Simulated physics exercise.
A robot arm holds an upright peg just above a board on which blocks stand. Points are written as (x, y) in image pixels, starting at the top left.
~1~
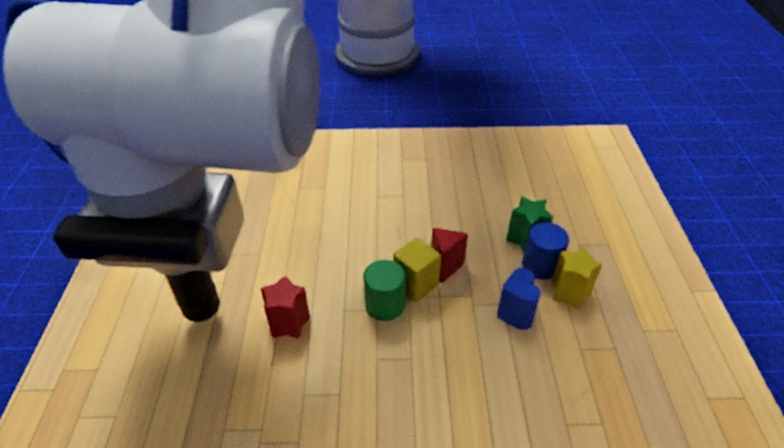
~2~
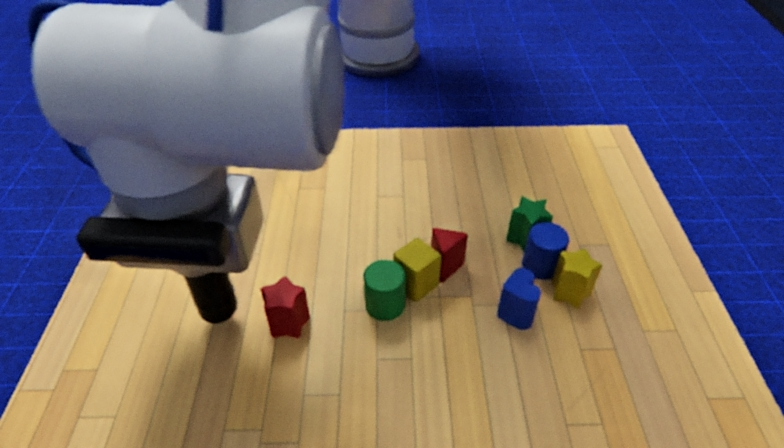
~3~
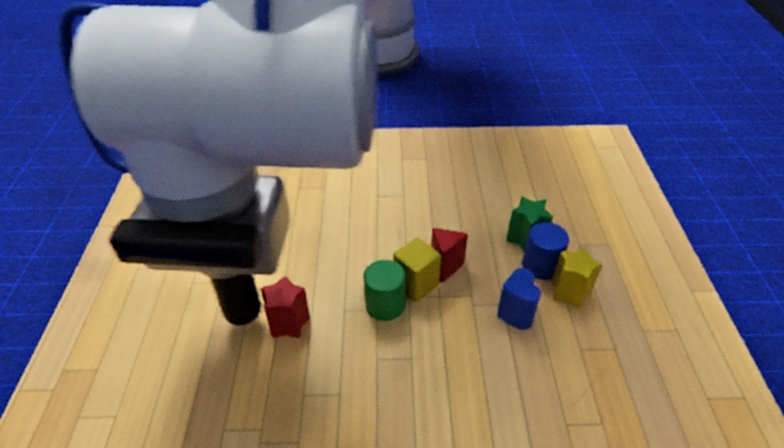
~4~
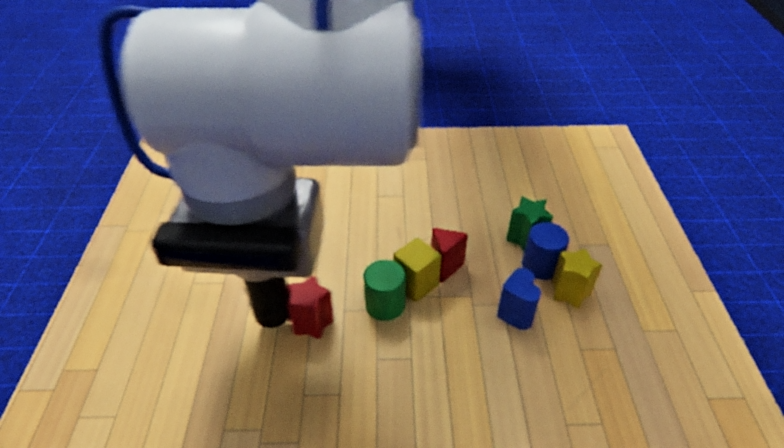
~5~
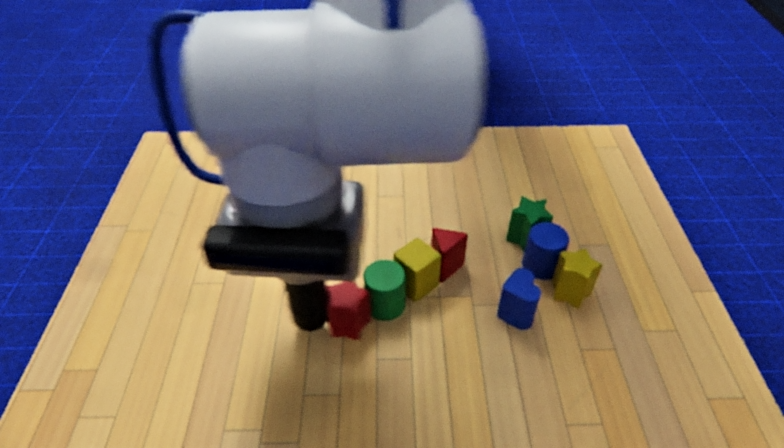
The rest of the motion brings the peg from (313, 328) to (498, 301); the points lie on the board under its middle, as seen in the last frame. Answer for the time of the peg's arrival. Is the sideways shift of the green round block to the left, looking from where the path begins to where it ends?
Yes.
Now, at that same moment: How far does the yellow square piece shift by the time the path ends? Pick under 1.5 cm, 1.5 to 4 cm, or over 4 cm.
Beyond 4 cm.
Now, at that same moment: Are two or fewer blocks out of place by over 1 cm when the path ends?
No, I don't think so.
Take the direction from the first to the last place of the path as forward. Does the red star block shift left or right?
That's a shift to the right.
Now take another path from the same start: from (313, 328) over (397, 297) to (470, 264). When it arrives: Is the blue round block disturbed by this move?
It barely shifts, if at all.
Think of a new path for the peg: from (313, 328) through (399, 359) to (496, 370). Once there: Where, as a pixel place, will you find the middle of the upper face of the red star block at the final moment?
It sits at (416, 299).
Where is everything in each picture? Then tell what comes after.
The first picture shows peg's lower end (202, 308); red star block (281, 293); green round block (385, 274); yellow square piece (417, 254); blue heart block (523, 284).
The second picture shows peg (219, 309); blocks still.
The third picture shows peg (243, 311); blocks still.
The fourth picture shows peg (274, 314); red star block (307, 292).
The fifth picture shows peg (311, 316); red star block (345, 294); green round block (385, 274); yellow square piece (417, 254); blue heart block (523, 284).
What follows on the original path. One third of the way, peg (376, 305); red star block (412, 286); green round block (438, 262); yellow square piece (457, 238), turned 15° anticlockwise.
Two thirds of the way, peg (439, 296); red star block (475, 291), turned 35° clockwise; green round block (475, 258); yellow square piece (472, 230), turned 35° anticlockwise.
At the end, peg (501, 289); red star block (514, 300), turned 90° clockwise; green round block (515, 243); yellow square piece (480, 224), turned 70° anticlockwise; blue heart block (546, 289), turned 55° anticlockwise.
